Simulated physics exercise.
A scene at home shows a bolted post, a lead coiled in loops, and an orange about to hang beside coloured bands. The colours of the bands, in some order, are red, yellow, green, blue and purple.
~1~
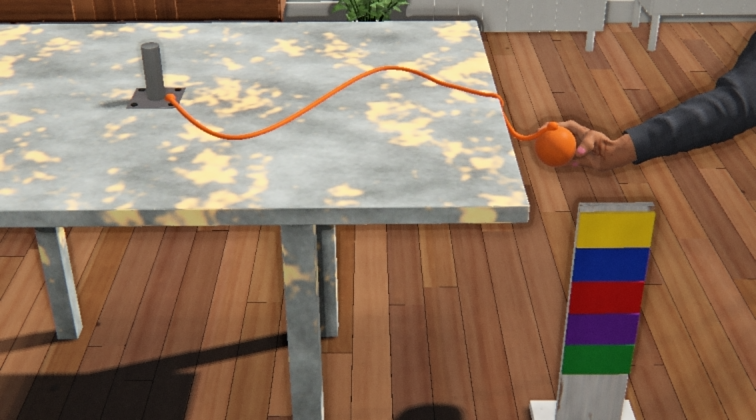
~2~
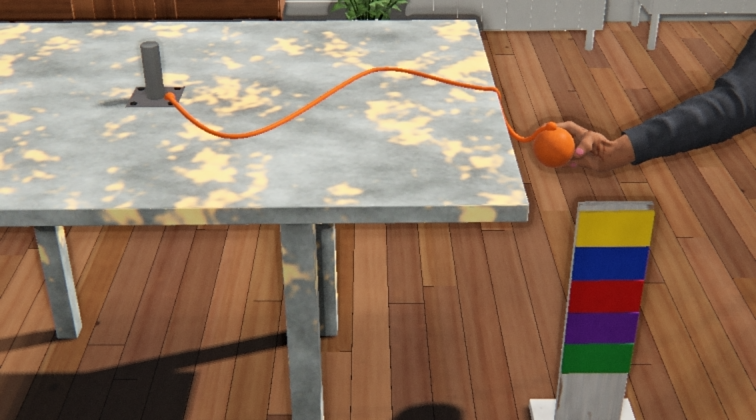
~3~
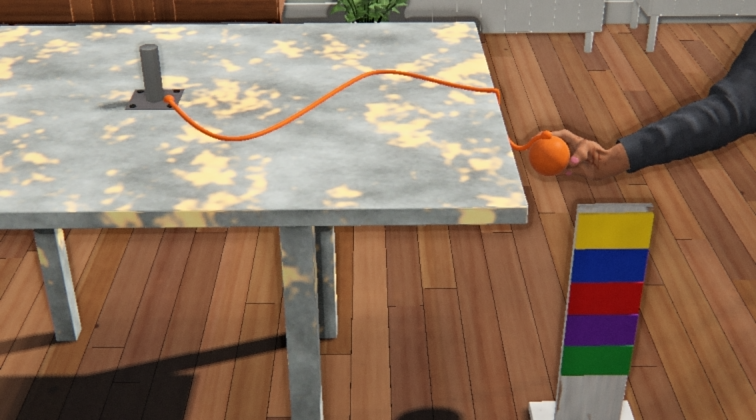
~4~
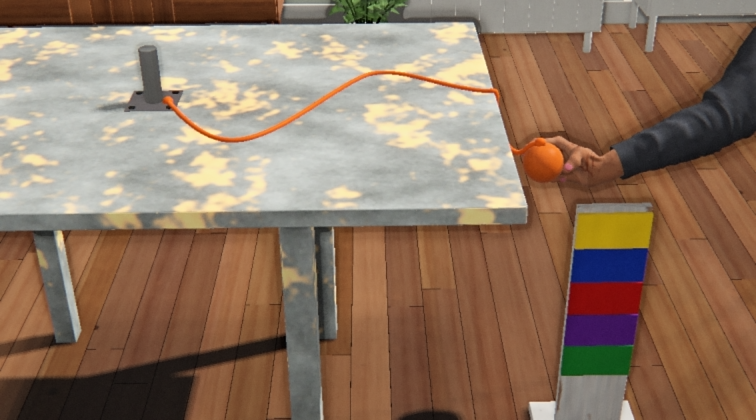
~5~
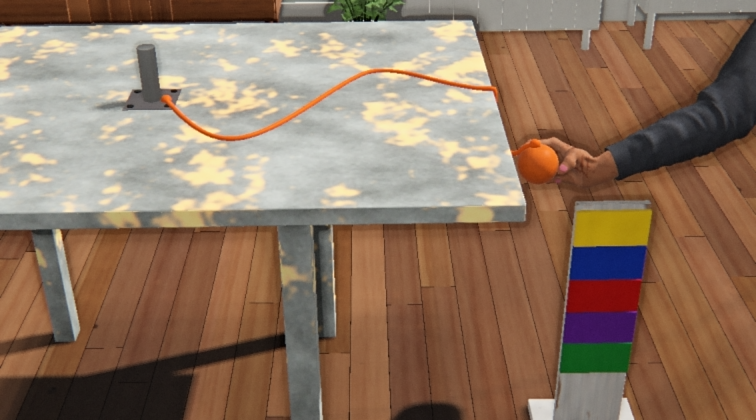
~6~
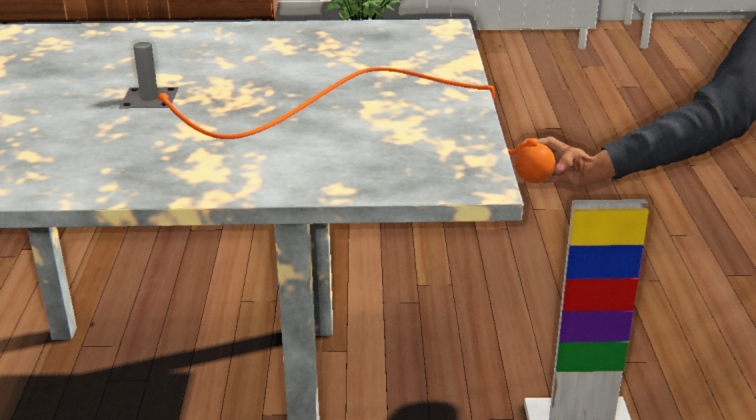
A hand held an orange ball on an orange cord just off the table's right edge, near a board of coloured bands, and moved it slightly down and left while the cord lay nearly still.
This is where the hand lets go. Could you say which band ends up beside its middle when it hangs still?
Sure, it is purple.
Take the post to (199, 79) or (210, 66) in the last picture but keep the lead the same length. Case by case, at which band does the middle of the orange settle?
For the first try, green; for the second, green.
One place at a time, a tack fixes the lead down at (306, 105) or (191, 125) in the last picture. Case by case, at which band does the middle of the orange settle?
First try blue, second try red.
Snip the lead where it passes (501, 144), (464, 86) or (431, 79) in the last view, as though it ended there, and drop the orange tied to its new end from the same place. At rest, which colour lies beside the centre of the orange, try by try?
One at a time, the answers are: Red; yellow; above them all.
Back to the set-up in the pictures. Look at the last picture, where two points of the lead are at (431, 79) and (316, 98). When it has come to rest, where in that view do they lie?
They end up at (491, 177) and (408, 102).
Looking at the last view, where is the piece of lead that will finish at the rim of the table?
In the last picture it is at roughly (364, 71).
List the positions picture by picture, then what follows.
Orange (555, 146); yellow (616, 231); blue (611, 266); red (607, 298); purple (602, 331); green (598, 361), in the first picture.
Orange (554, 147); lead through (187, 116) (263, 131) (330, 93) (396, 70) (486, 89), in the second picture.
Orange (549, 156), in the third picture.
Orange (543, 163); lead through (186, 120) (261, 135) (328, 97) (394, 73) (486, 92), in the fourth picture.
Orange (538, 164), in the fifth picture.
Orange (535, 163); lead through (181, 117) (256, 131) (323, 93) (390, 70) (481, 88), in the sixth picture.
Early on, orange near (469, 323); level with purple.
Midway, orange near (489, 328); level with purple.
Finally, orange near (481, 328); level with purple. Its middle rests at the purple band.
